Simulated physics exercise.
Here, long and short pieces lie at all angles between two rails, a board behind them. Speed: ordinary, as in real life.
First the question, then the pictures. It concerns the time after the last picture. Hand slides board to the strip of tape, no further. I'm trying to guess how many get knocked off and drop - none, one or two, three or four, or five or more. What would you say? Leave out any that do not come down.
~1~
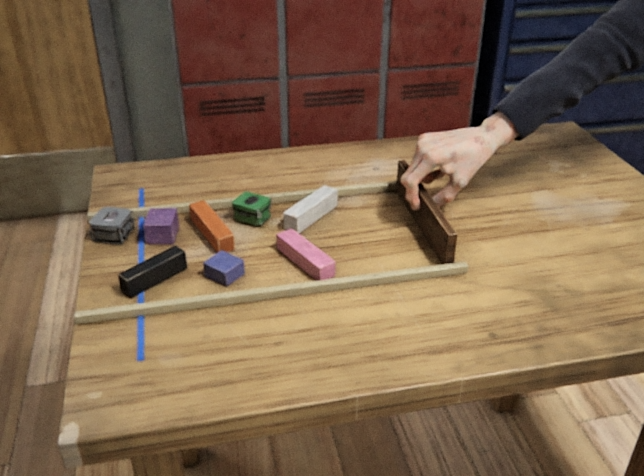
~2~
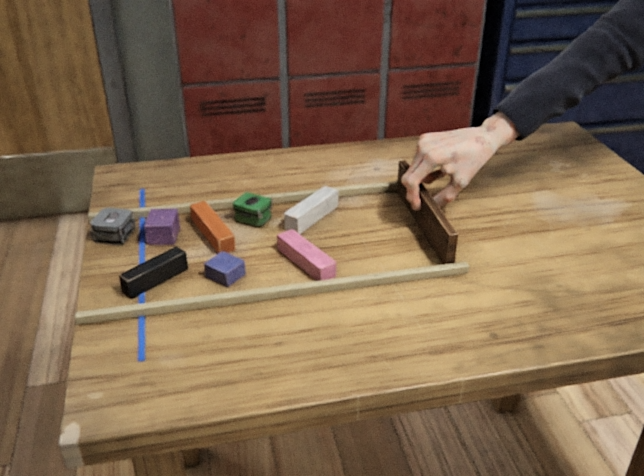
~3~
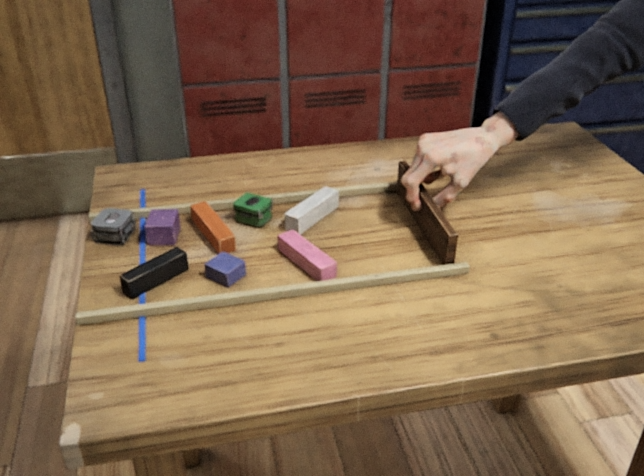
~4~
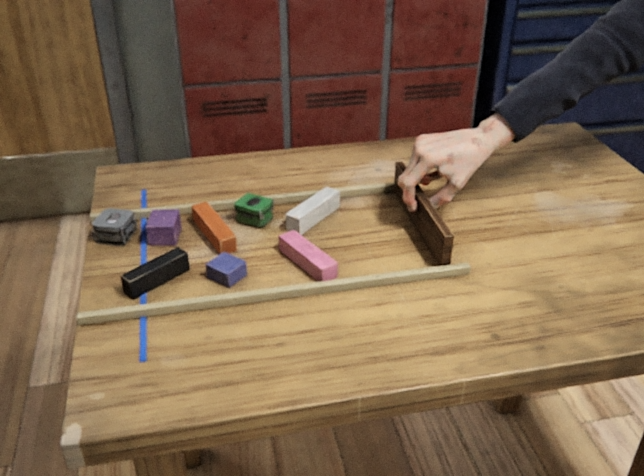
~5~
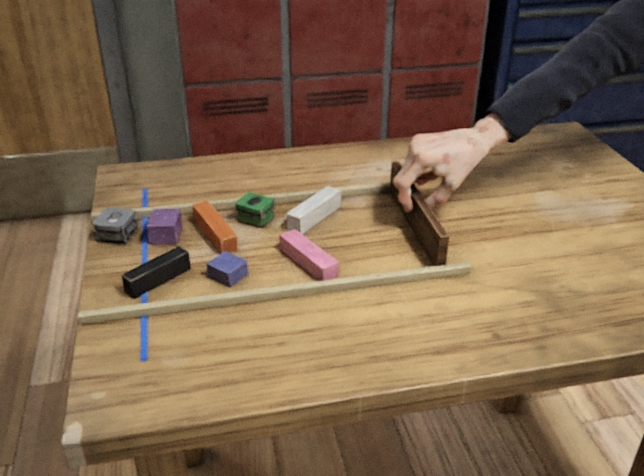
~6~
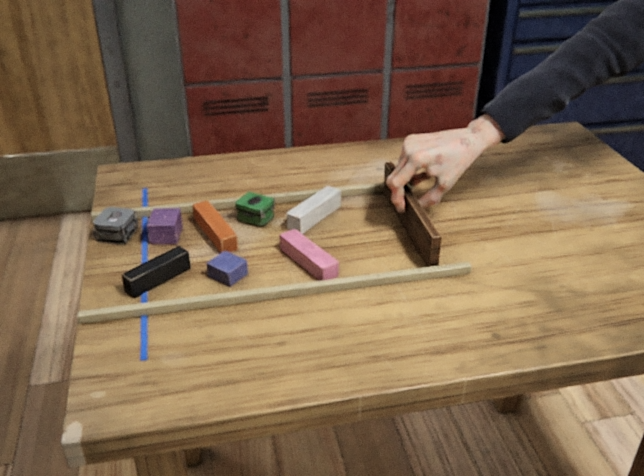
After the push, only one or two have dropped.
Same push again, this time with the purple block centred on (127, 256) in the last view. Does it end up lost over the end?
I reckon from there it drops down.
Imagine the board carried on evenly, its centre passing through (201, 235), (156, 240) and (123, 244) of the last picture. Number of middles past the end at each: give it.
0, 1 and 6.
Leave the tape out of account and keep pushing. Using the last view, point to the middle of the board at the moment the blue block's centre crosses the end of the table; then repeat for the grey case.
The middle is at (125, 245) when it's the blue block, and at (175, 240) when it's the grey case.
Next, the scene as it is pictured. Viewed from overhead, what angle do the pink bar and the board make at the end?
Roughly 0 degrees.
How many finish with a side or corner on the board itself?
It touches 2.
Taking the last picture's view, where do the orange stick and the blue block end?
You'll find the first one at (97, 243) and the second at (100, 295).
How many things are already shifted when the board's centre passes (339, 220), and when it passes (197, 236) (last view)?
1 by the first point, 8 by the second.
Soon after, none off yet; grey case at rest near (116, 226); black stick at rest near (157, 271); purple block at rest near (165, 226).
Then, none off yet; grey case moved a little near (96, 225); black stick moved a little near (126, 276); purple block moved about its own width near (116, 244).
At rest, the number that fall off is one or two; fallen, purple block and grey case.
